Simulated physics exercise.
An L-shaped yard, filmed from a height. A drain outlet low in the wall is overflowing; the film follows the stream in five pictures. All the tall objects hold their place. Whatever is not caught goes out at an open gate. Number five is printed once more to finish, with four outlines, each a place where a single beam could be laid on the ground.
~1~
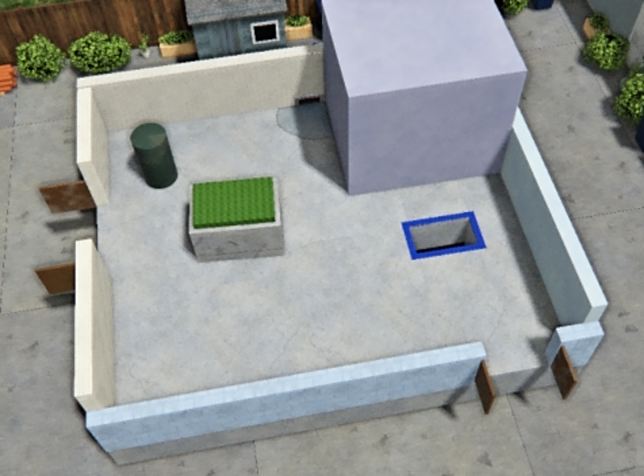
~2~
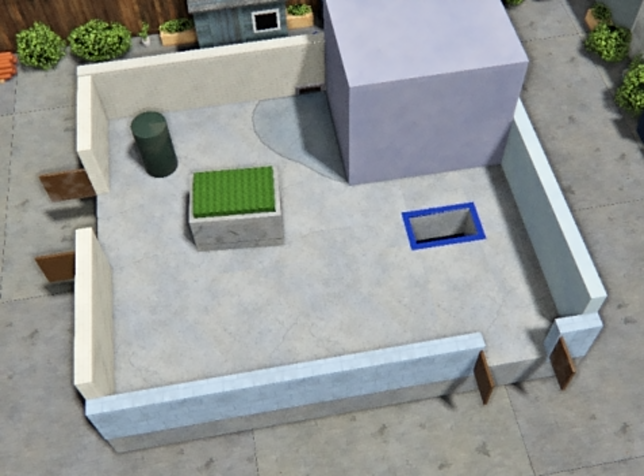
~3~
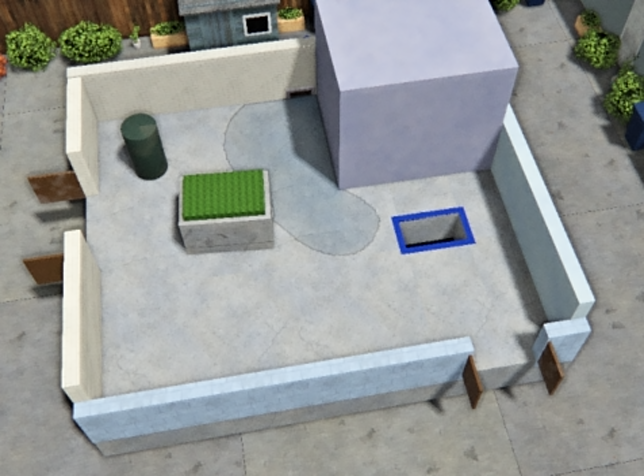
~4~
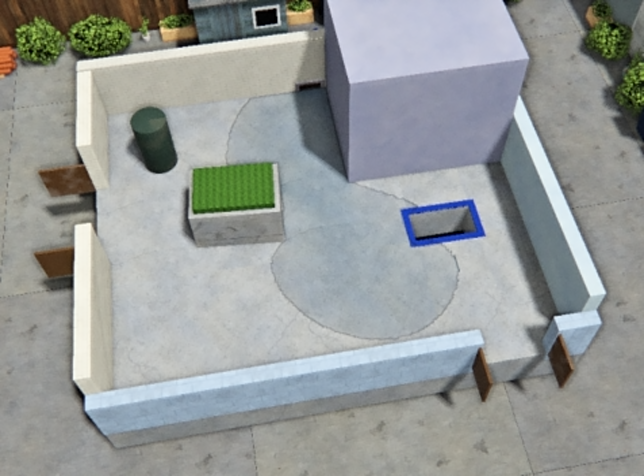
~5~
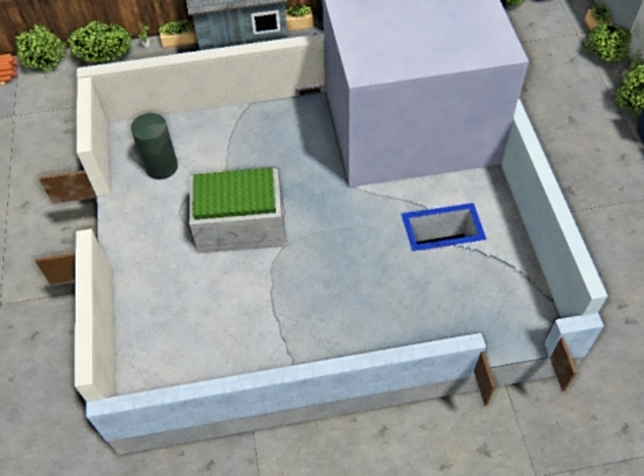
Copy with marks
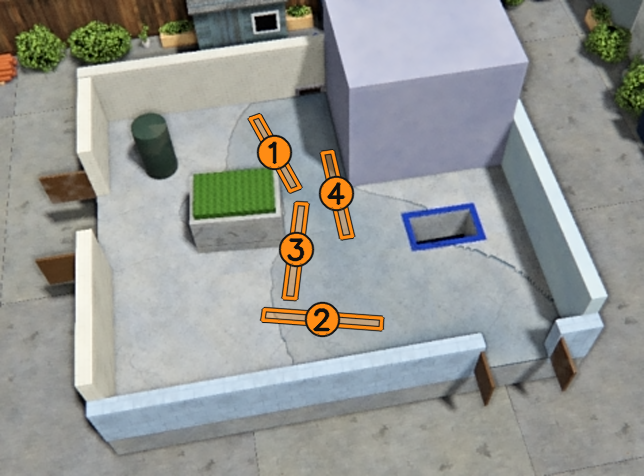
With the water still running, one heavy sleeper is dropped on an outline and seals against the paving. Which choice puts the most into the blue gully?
Position 3.
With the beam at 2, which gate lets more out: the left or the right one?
The right one.
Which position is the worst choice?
That would be 4.
In orange, 1 from (254, 117) to (295, 189); 2 from (263, 314) to (381, 323); 3 from (289, 298) to (301, 203); 4 from (347, 236) to (327, 152).
With 1, about 12 % of the stream goes into the blue gully, about 88 % out by the gates.
With 2, about 12 % of the stream goes into the blue gully, about 87 % out by the gates.
With 3, about 20 % of the stream goes into the blue gully, about 80 % out by the gates.
With 4, about 9 % of the stream goes into the blue gully, about 91 % out by the gates.
